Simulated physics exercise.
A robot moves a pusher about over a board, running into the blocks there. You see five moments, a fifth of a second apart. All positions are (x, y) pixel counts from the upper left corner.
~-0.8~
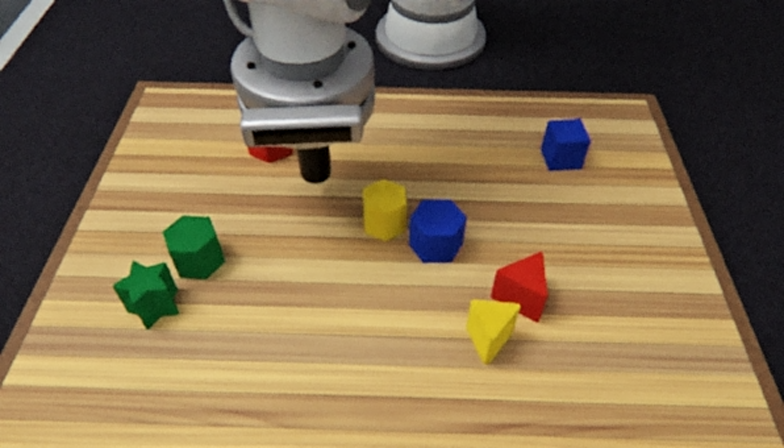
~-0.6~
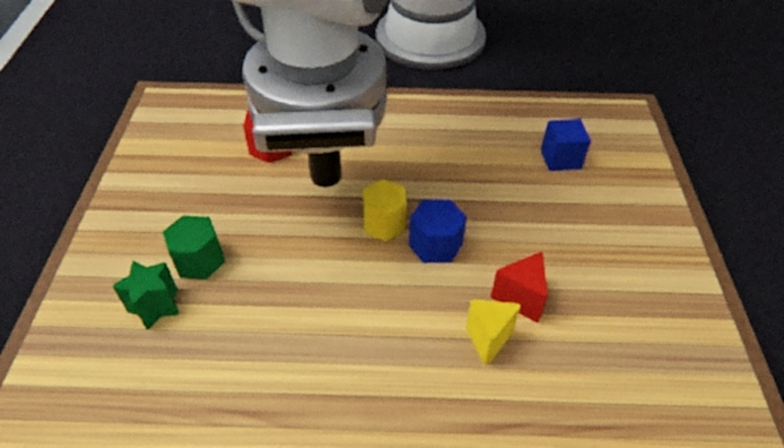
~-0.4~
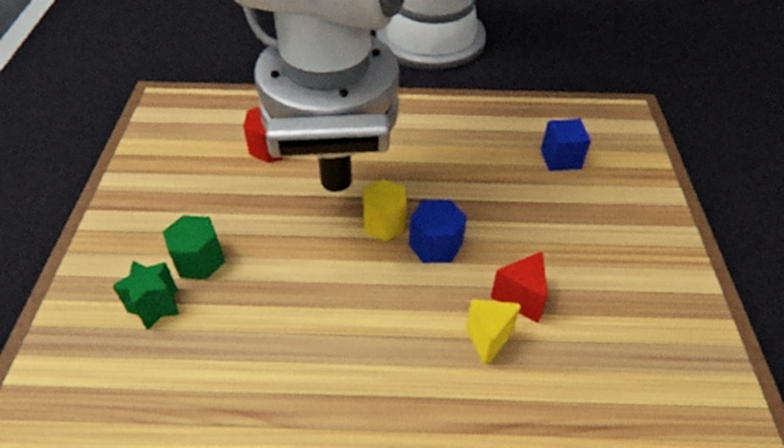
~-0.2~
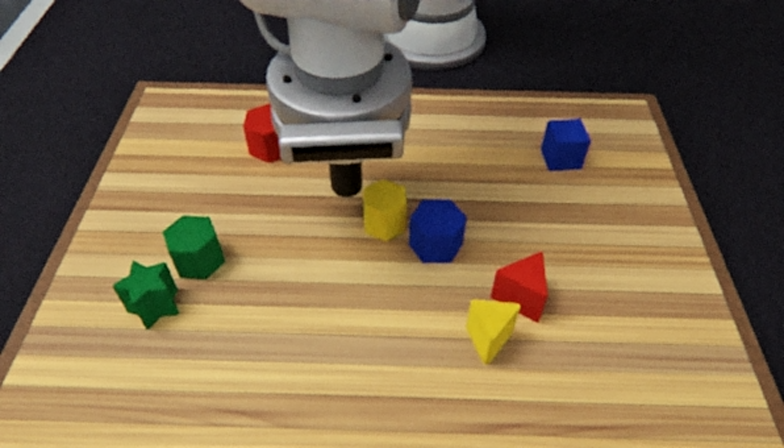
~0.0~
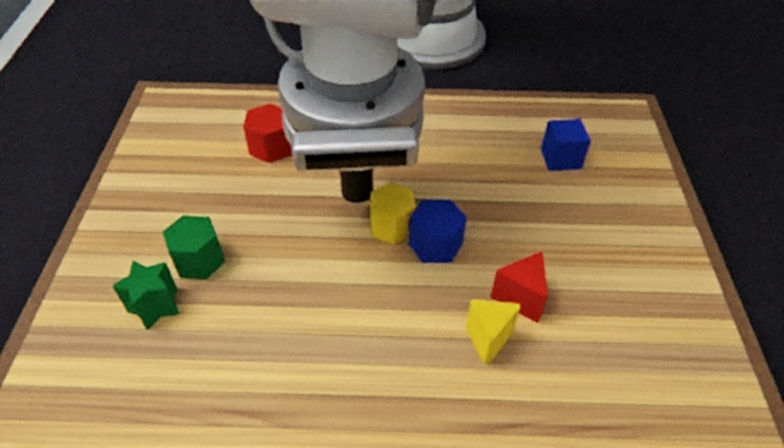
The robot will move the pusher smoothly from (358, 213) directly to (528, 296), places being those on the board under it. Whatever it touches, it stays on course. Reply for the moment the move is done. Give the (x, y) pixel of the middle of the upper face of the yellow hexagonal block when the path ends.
In the picture, that point is around (574, 258).
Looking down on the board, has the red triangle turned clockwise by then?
Yes - that is the case.
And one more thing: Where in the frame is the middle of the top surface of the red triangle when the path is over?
I'd say the red triangle ends with its top centre at (572, 299).
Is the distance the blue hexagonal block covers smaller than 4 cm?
Final answer: No.
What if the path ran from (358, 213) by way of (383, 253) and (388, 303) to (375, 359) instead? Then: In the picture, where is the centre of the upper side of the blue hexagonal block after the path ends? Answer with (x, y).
Its top middle is near (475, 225).
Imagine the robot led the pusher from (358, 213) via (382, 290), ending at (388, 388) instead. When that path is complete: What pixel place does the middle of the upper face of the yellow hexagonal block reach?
(410, 223)
On the path given first. One third of the way, pusher (413, 219); yellow hexagonal block (453, 219), turned 20° anticlockwise; blue hexagonal block (500, 232).
Two thirds of the way, pusher (472, 246); yellow hexagonal block (514, 239), turned 45° anticlockwise; blue hexagonal block (565, 238), turned 15° anticlockwise; red triangle (537, 274), turned 25° clockwise.
At the end, pusher (534, 277); yellow hexagonal block (574, 258), turned 75° anticlockwise; blue hexagonal block (610, 238), turned 50° anticlockwise; yellow triangle still; red triangle (572, 299), turned 65° clockwise.
